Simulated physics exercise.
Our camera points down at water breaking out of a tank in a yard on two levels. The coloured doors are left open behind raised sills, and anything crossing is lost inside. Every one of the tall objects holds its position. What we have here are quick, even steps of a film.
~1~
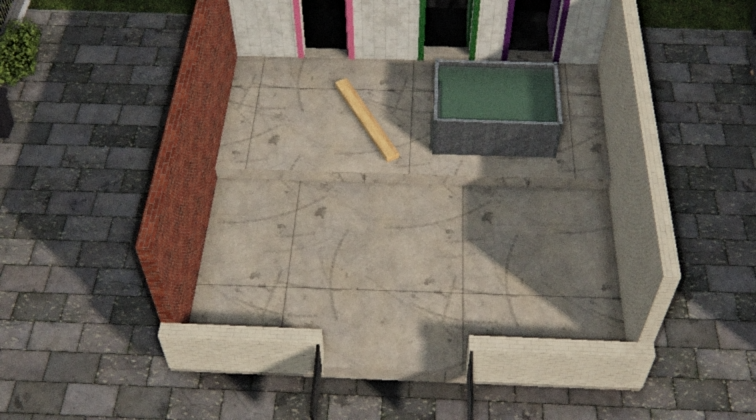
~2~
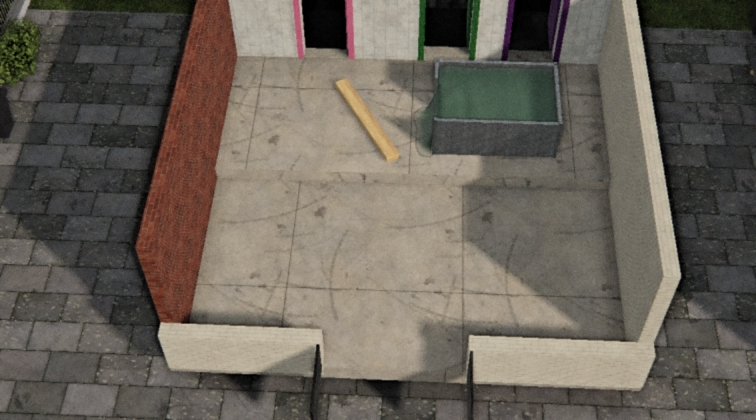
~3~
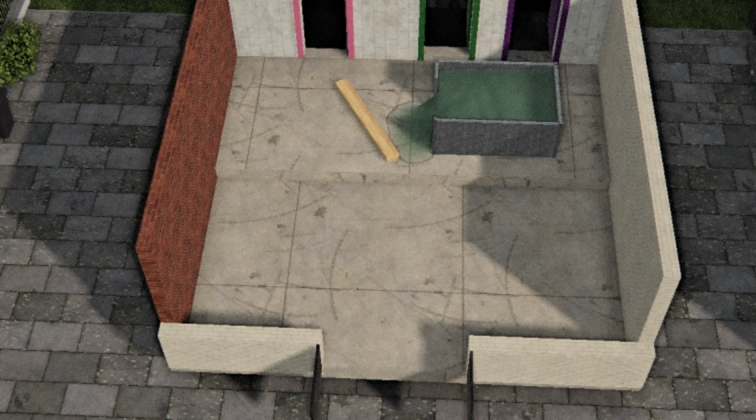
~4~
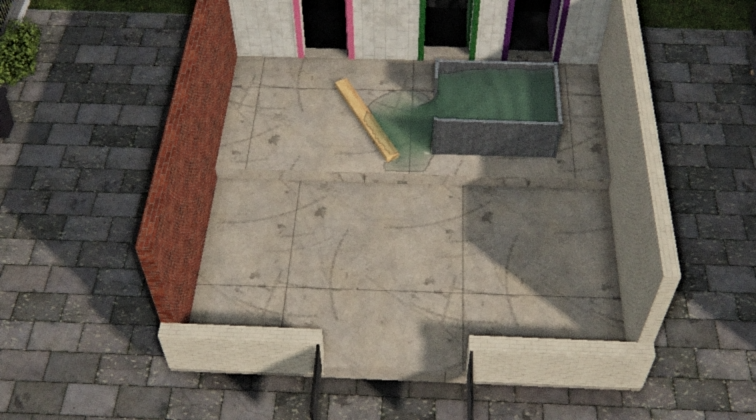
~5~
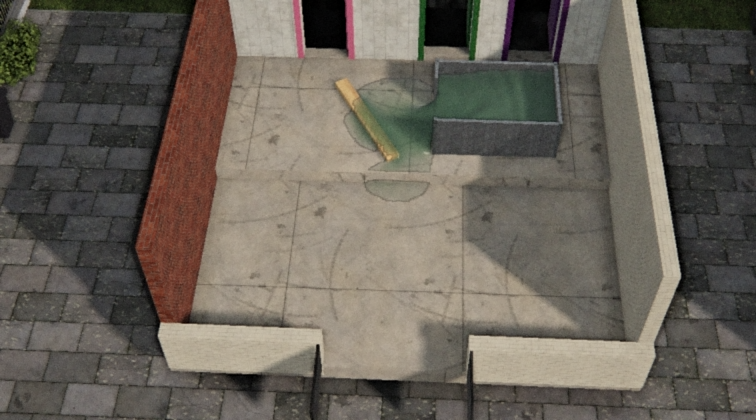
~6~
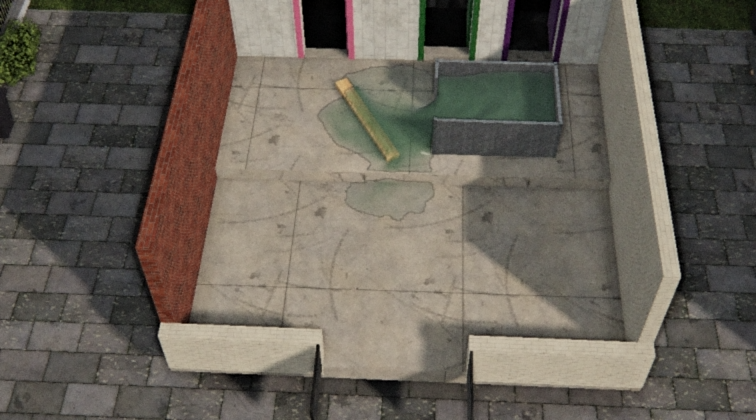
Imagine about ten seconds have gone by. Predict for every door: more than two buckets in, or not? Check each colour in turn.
As I see it, purple door: Never tops two buckets; pink door: Tops two buckets; green door: Never tops two buckets.
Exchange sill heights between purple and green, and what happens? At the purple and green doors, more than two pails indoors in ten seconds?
With the sills exchanged, the purple one falls below the cutoff while the green one falls below the cutoff.
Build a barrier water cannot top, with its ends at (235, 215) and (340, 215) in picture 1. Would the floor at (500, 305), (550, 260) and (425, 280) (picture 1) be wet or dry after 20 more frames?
Untouched, untouched, untouched.
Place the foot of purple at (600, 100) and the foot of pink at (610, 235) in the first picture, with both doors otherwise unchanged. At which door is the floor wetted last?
I'd name the pink one.
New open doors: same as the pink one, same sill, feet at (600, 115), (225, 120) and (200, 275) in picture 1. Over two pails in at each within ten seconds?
Lab note, doors in listed order: Under the limit, over the limit, over the limit.
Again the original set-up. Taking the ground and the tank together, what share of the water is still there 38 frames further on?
Roughly 88 parts in a hundred.
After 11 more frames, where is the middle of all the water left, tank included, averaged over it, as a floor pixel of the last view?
I would point to (392, 135).
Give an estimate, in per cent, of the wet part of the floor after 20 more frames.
I'd say close to 55 per cent.
A moment on, water covers 30 % of the floor; the purple door not reached, the pink door under two buckets in, the green door not reached.
Next, water covers 45 % of the floor; the purple door not reached, the pink door far over two buckets in, the green door wet at the sill, nothing in.
Then, water covers 55 % of the floor; the purple door not reached, the pink door far over two buckets in, the green door wet at the sill, nothing in.
Later, water covers 65 % of the floor; the purple door wet at the sill, nothing in, the pink door far over two buckets in, the green door wet at the sill, nothing in.
In the end, water covers 90 % of the floor; the purple door wet at the sill, nothing in, the pink door far over two buckets in, the green door wet at the sill, nothing in.
